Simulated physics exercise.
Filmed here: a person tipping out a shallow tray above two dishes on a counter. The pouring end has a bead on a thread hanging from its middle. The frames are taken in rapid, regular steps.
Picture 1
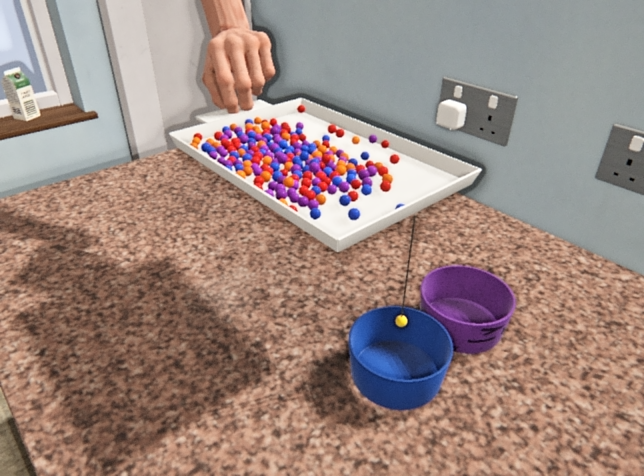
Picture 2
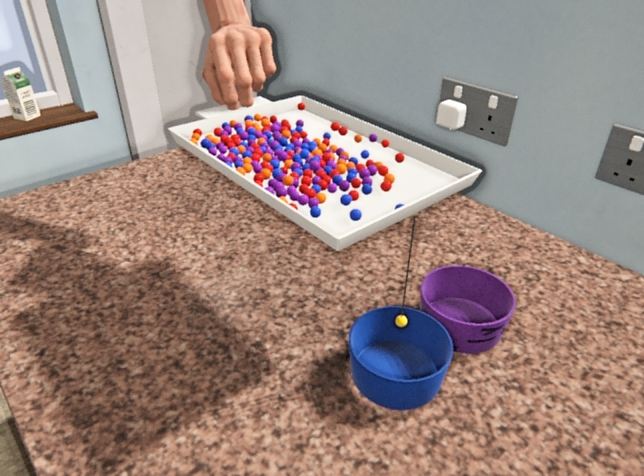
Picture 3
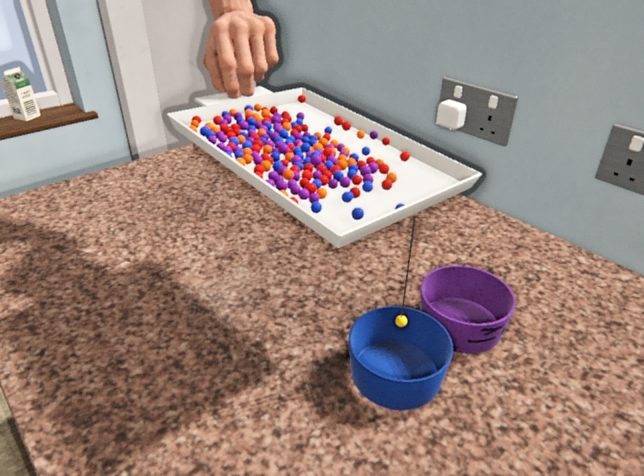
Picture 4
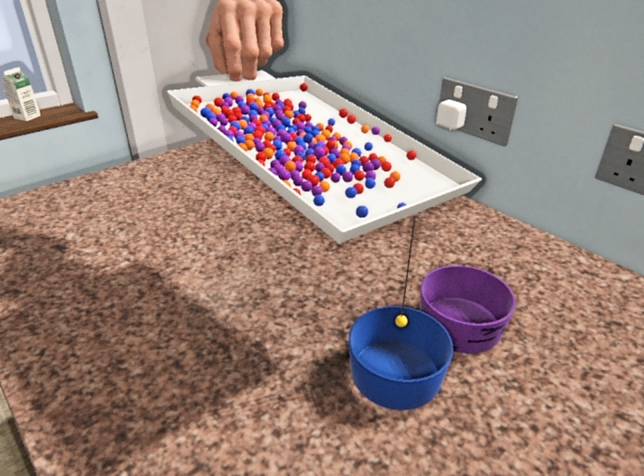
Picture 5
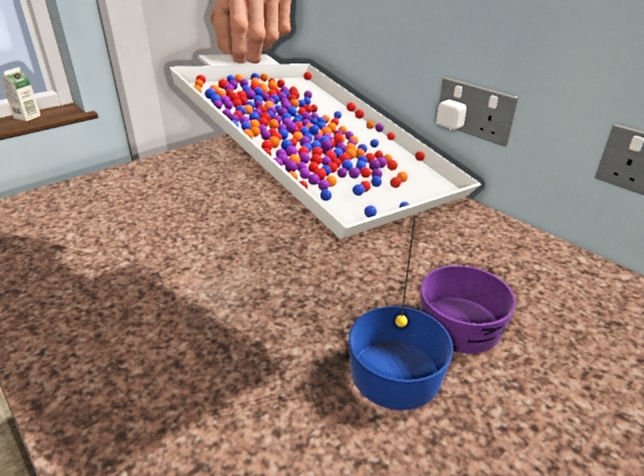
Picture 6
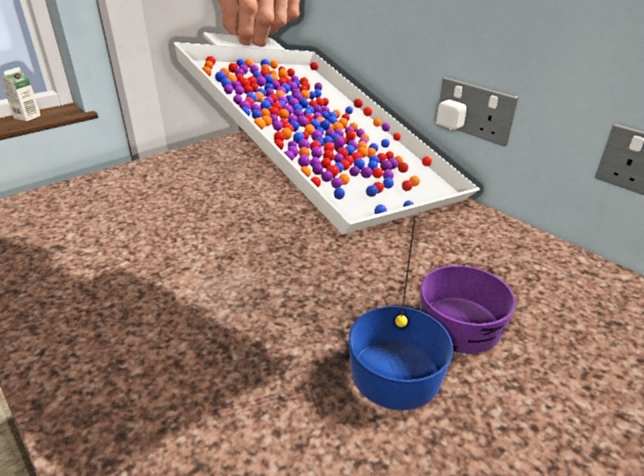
On a speckled kitchen counter, a hand holds a shallow white tray of small colourful beads above a blue dish and a purple dish. The hand raises the tray's far end, tilting it more steeply toward the dishes, and the beads start sliding down the tray's surface.
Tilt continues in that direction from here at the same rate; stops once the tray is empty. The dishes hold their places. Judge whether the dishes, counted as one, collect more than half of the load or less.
The catch is a majority of the load.
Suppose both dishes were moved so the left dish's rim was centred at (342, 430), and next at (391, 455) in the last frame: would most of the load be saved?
Placing 1: A minority of it. Placing 2: A minority of it.
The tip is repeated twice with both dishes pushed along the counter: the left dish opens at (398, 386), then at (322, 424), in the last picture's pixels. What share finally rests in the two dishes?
Trial 1 around 50 percent, trial 2 around 0 percent.
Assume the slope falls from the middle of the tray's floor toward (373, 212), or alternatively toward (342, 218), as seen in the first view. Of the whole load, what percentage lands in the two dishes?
About 20 % and 10 %.
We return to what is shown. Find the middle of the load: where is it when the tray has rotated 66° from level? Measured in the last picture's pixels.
The centre of the load shows up near (466, 244) in the last view.
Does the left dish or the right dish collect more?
That would be the right of the two, then.
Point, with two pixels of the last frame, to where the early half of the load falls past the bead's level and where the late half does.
I'd place the first part at (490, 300) and the rest at (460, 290).
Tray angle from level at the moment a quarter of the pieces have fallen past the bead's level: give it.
The angle is around 65°.
Just after the last frame, tray tipped steeply; roughly a third on the tray; roughly a quarter in the right dish; about a tenth outside both; roughly a quarter in the air.
A moment on, tray tipped past a quarter turn; roughly two thirds in the right dish; roughly a third outside both; just a few in the air.
Further on, tray tipped past a quarter turn; roughly two thirds in the right dish; roughly a third outside both.
When it is over, tray tipped past a quarter turn; not one in the left dish; roughly two thirds in the right dish; roughly a third outside both.
